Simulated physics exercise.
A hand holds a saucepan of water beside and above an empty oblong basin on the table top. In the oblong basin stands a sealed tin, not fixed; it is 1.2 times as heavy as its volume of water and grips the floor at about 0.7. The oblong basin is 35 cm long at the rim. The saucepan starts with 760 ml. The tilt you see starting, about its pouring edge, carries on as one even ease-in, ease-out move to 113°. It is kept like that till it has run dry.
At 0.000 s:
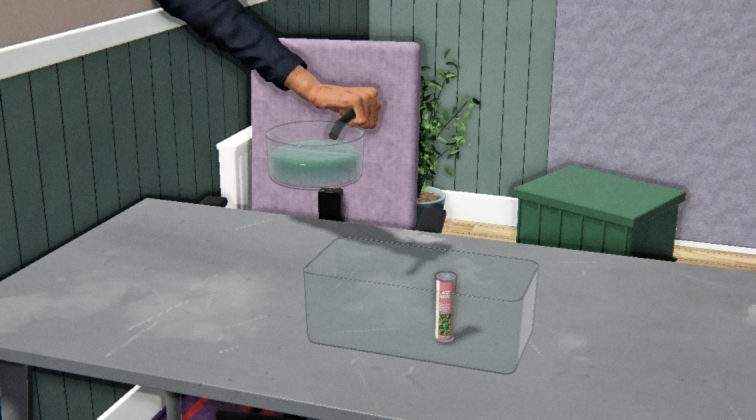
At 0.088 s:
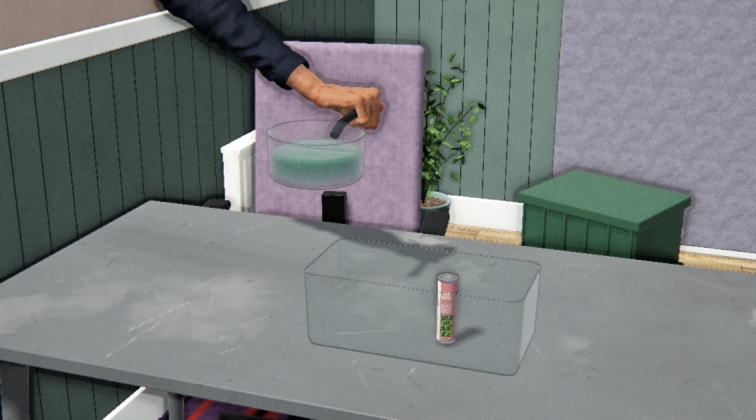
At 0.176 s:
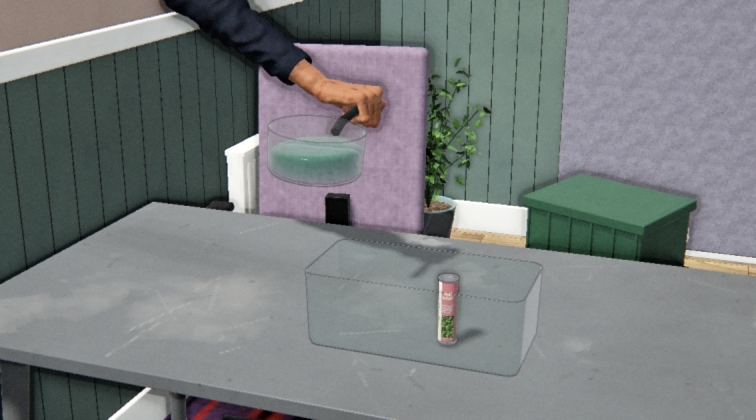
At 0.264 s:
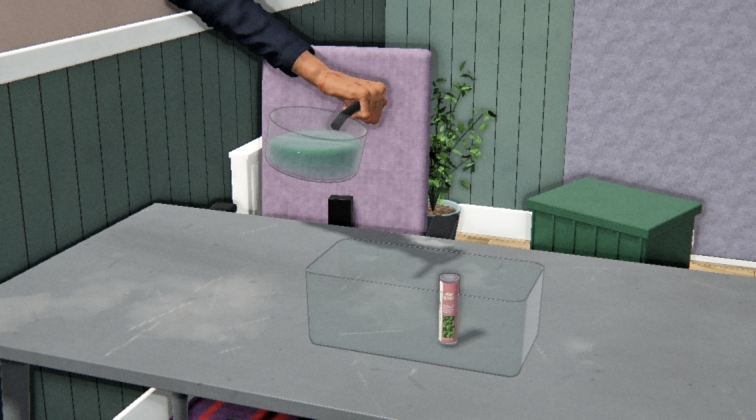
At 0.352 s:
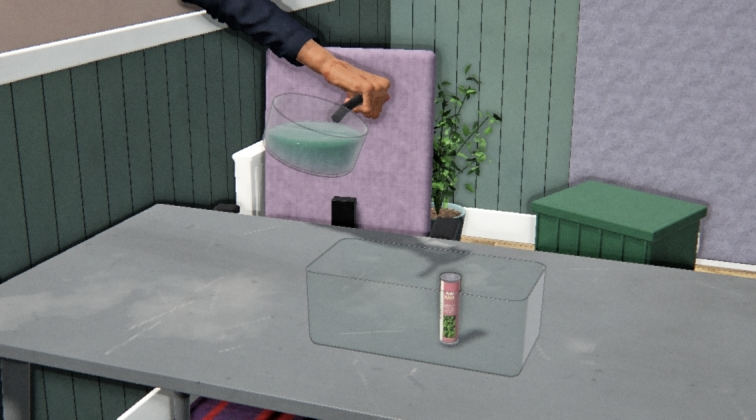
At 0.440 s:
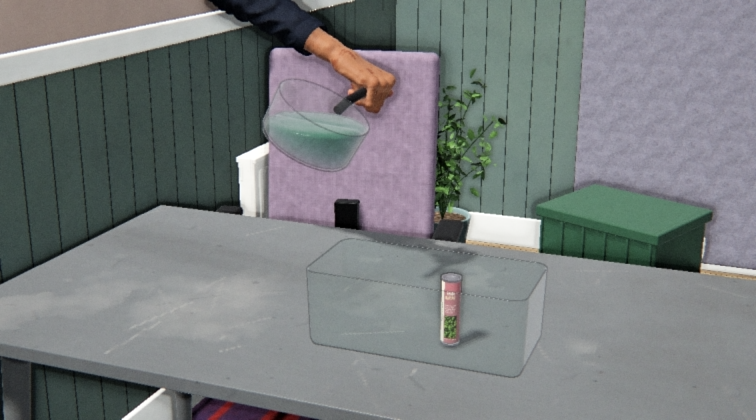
A hand holding a clear saucepan of greenish water above a grey table, slowly tilting it rightward near an empty glassy basin.
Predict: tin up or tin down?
The tin goes over.
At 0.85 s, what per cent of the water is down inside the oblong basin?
About 14 per cent.
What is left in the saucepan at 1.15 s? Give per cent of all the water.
About 4 per cent.
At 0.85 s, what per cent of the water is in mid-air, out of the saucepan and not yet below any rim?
Near 50 in a hundred.
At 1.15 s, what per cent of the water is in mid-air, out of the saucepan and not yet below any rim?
About 18 per cent.
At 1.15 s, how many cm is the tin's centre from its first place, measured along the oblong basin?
About 1 cm.
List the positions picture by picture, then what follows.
The first frame shows tilt 0°; pouring edge (361, 138); surface from (275, 146) to (360, 155); the oblong basin's rim runs from (320, 254) to (531, 282); the tin's top is at (446, 279).
The second frame shows tilt 1°; pouring edge (362, 139); surface from (276, 146) to (362, 154).
The third frame shows tilt 5°; pouring edge (363, 138); surface from (275, 142) to (361, 150).
The fourth frame shows tilt 11°; pouring edge (364, 137); surface from (274, 135) to (361, 145).
The fifth frame shows tilt 19°; pouring edge (364, 136); surface from (273, 126) to (363, 138).
The sixth frame shows tilt 29°; pouring edge (365, 135); surface from (272, 114) to (366, 131).
Then, 0.85 s in, the tilt is 83° and 37 per cent is still to pour; the tin stands where it began.
Then, 1.15 s in, the tilt is 109° and 4 per cent is still to pour; the tin stands 1 cm from where it began.
Then, 1.46 s in, the tilt is 113° and 0 per cent is still to pour; the tin leans 52°.
Then, 1.80 s in, the tilt is 113° and 0 per cent is still to pour; the tin lies on its side.
Finally, the tin lies on its side.
